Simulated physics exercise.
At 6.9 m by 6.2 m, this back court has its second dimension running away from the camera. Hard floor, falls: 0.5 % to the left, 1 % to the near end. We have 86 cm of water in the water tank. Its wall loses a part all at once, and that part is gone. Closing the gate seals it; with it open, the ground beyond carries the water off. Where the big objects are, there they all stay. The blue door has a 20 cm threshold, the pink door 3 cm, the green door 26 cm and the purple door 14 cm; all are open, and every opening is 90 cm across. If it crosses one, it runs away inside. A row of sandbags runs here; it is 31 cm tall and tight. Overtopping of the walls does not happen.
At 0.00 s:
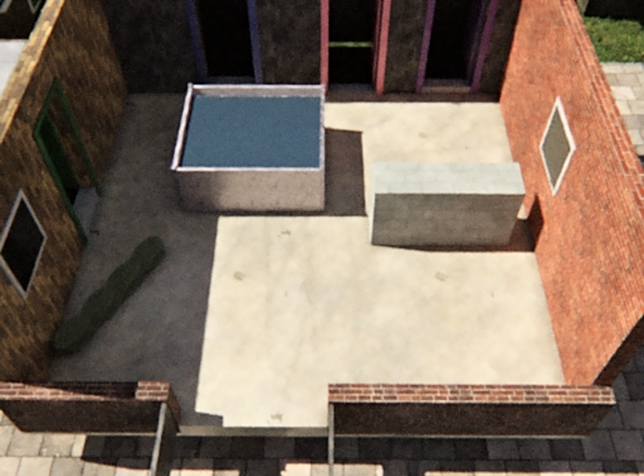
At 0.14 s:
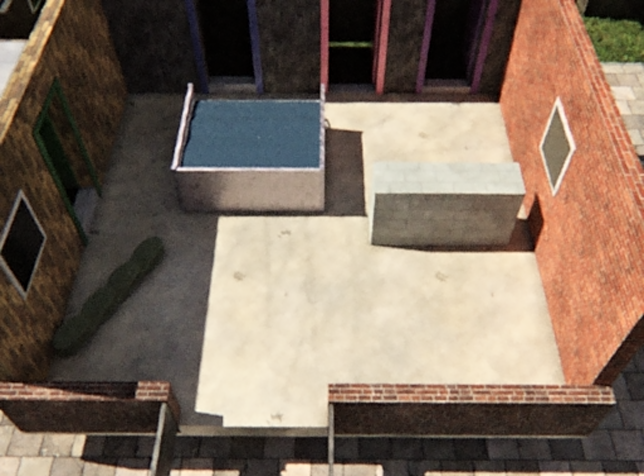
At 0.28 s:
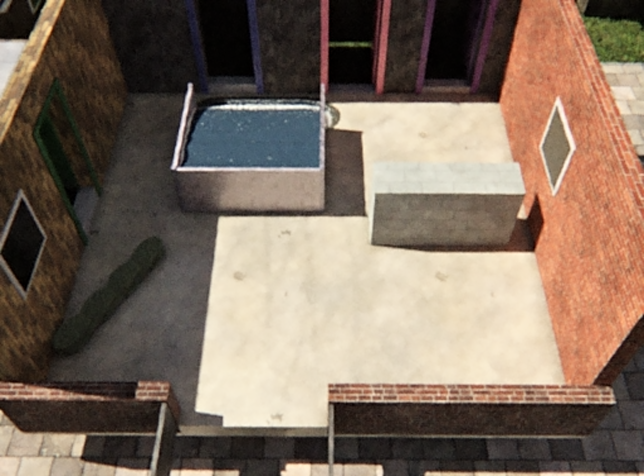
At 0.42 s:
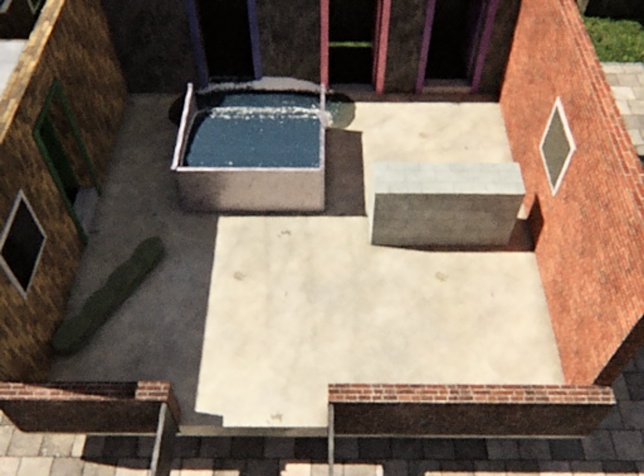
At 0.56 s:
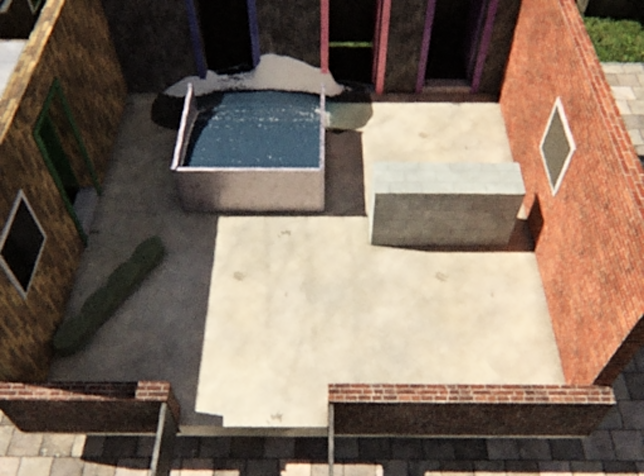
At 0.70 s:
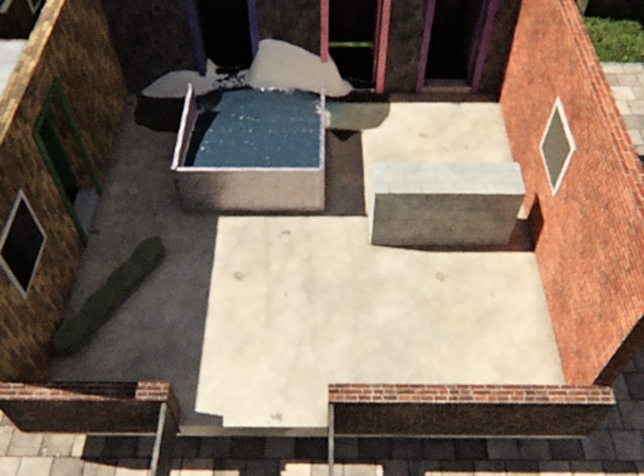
We see a walled court with a water tank, a pale block and a row of sandbags; the tank's far side opens and water pours out behind it, spreading left and right and splashing up near the blue door.
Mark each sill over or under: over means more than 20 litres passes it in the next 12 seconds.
Blue door - over; pink door - over; green door - under; purple door - under.
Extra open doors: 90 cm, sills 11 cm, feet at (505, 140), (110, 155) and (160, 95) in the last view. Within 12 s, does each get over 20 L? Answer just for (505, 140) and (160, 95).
Order as listed: Surpassed and surpassed.
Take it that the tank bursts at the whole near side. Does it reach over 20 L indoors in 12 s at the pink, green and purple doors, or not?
Pink falls short; green falls short; purple falls short.
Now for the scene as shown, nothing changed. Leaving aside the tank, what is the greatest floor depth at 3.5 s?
Roughly 43 cm.
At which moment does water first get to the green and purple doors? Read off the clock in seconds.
Arrival: Green 1.8 s, purple 1.2 s.
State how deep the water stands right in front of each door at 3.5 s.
Door by door in cm, blue shows 18, pink shows 9, green shows 7, purple shows 10.
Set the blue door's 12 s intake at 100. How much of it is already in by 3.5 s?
By that time, around 100 per cent.
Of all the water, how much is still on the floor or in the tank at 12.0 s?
Around 70 percent of the water.
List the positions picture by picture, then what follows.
The water tank at (253, 129) is whole and still, 86 cm deep, in the first frame.
Water pours out on the water tank's far side and has run 1.2 m, to (327, 127); typically 7 cm deep outside, 86 cm at the water tank's back, in the second frame.
The front is at (334, 113), 1.4 m from the gap on the water tank's far side; 1.8 m2 of floor is under water; 85 cm left at the back of the water tank, in the third frame.
Water pours out on the water tank's far side and has run 1.7 m, to (344, 98); typically 19 cm deep outside, 78 cm at the water tank's back, in the fourth frame.
Water pours out on the water tank's far side and has run 2.1 m, to (366, 93); typically 20 cm deep outside, 73 cm at the water tank's back, in the fifth frame.
Water pours out on the water tank's far side and has run 2.5 m, to (142, 93); typically 23 cm deep outside, 71 cm at the water tank's back, in the sixth frame.
After 1.4 s water covers 15 % of the floor and is deepest (56 cm) near (273, 95); blue door 52 cm at the sill, 260 L in, pink door 21 cm at the sill, 73 L in, green door not reached, purple door 6 cm at the sill, 0 L in.
After 2.2 s water covers 30 % of the floor and is deepest (48 cm) near (128, 95); blue door 35 cm at the sill, 412 L in, pink door 15 cm at the sill, 152 L in, green door 6 cm at the sill, 0 L in, purple door 8 cm at the sill, 0 L in.
After 3.5 s water covers 50 % of the floor and is deepest (43 cm) near (61, 334); blue door 18 cm at the sill, 449 L in, pink door 9 cm at the sill, 212 L in, green door 7 cm at the sill, 0 L in, purple door 10 cm at the sill, 0 L in.
After 7.0 s water covers 85 % of the floor and is deepest (18 cm) near (176, 198); blue door 11 cm at the sill, 451 L in, pink door 7 cm at the sill, 263 L in, green door 15 cm at the sill, 0 L in, purple door 8 cm at the sill, 2 L in.
After 12.0 s water covers 95 % of the floor and is deepest (14 cm) near (77, 322); blue door 7 cm at the sill, 451 L in, pink door 6 cm at the sill, 300 L in, green door 12 cm at the sill, 0 L in, purple door 6 cm at the sill, 2 L in.
